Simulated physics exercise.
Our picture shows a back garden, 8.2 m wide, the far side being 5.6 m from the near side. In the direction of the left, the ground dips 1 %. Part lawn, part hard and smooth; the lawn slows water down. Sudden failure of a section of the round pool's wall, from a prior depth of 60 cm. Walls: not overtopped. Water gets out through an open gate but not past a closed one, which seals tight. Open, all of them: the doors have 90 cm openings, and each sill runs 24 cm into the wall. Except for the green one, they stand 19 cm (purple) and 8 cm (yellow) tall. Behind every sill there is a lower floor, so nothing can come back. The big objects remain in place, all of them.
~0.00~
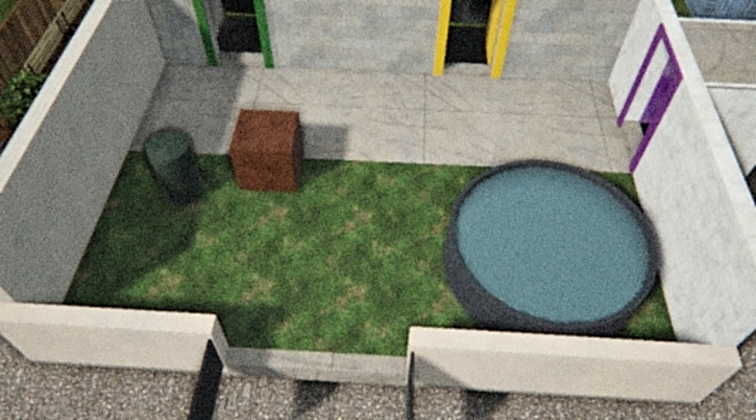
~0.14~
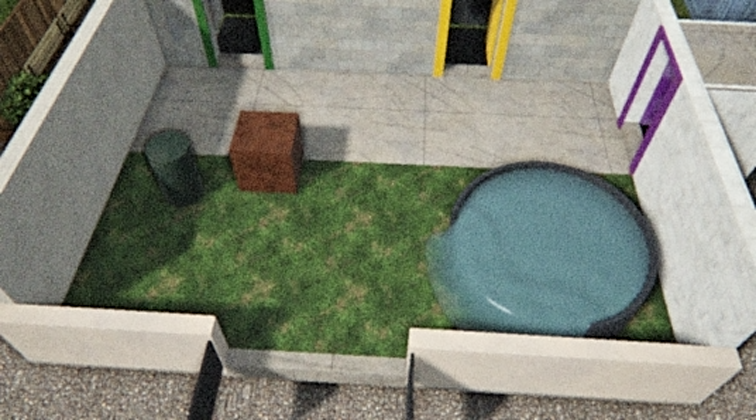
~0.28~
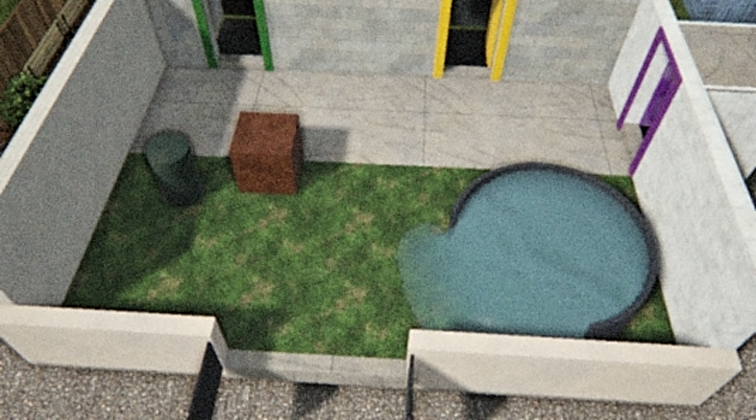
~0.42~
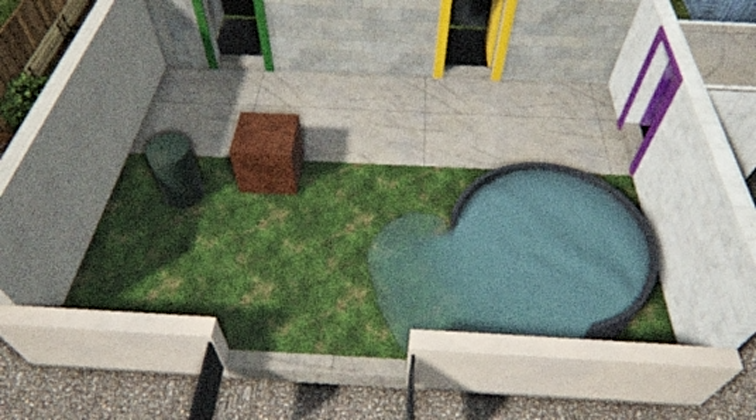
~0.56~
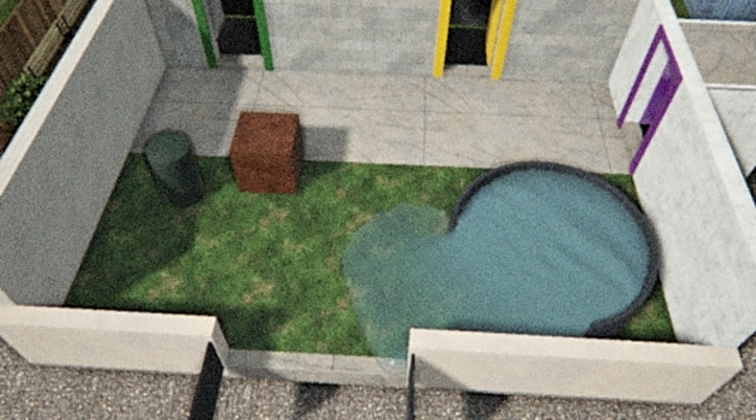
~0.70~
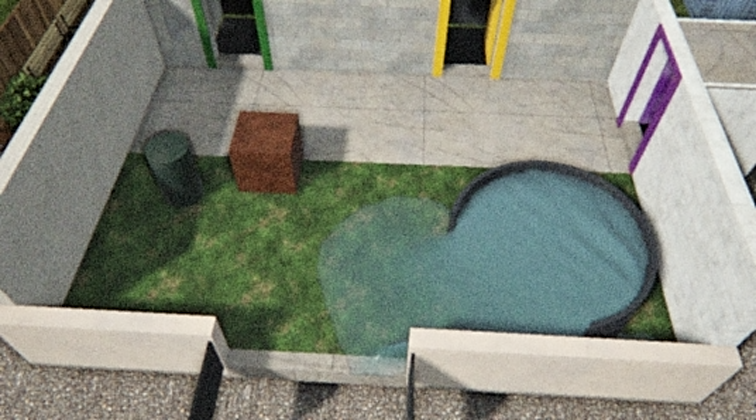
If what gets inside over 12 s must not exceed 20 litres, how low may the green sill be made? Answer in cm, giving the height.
Around 7 cm.
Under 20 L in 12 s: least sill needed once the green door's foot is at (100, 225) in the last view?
14.0 cm.
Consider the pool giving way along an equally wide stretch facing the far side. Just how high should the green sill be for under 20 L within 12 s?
If so: Around 11.0 cm.
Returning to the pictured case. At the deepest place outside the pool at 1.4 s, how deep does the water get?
Up to some 40 centimetres, I'd say.
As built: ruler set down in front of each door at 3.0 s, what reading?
Reading in centimetres: Purple = 0, yellow = 0, green = 0.
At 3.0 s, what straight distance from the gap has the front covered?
Distance from gap: Approx. 5.6 m.
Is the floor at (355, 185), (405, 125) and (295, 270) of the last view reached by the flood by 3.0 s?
Point by point, the first is awash, the second spared and the third awash.
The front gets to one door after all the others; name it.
Answer: Yellow.
After 1.4 s water covers 25 % of the floor, deepest (40 cm) near (549, 365); it has not reached the green door.
After 3.0 s water covers 45 % of the floor, deepest (22 cm) near (49, 338); it has not reached the green door.
After 12.0 s water covers 90 % of the floor, deepest (10 cm) near (123, 165); 7 cm at the green door, 0 litres in over its 13 cm sill.
At the green door as built, the water arrived by 5.8 s and peaked near 12 cm at 6.6 s.
Run again over the same 12 s with other heights there, 31 litres in over 6 cm, 10 litres over 8 cm. The limit of 20 litres is kept from about 7 cm up.
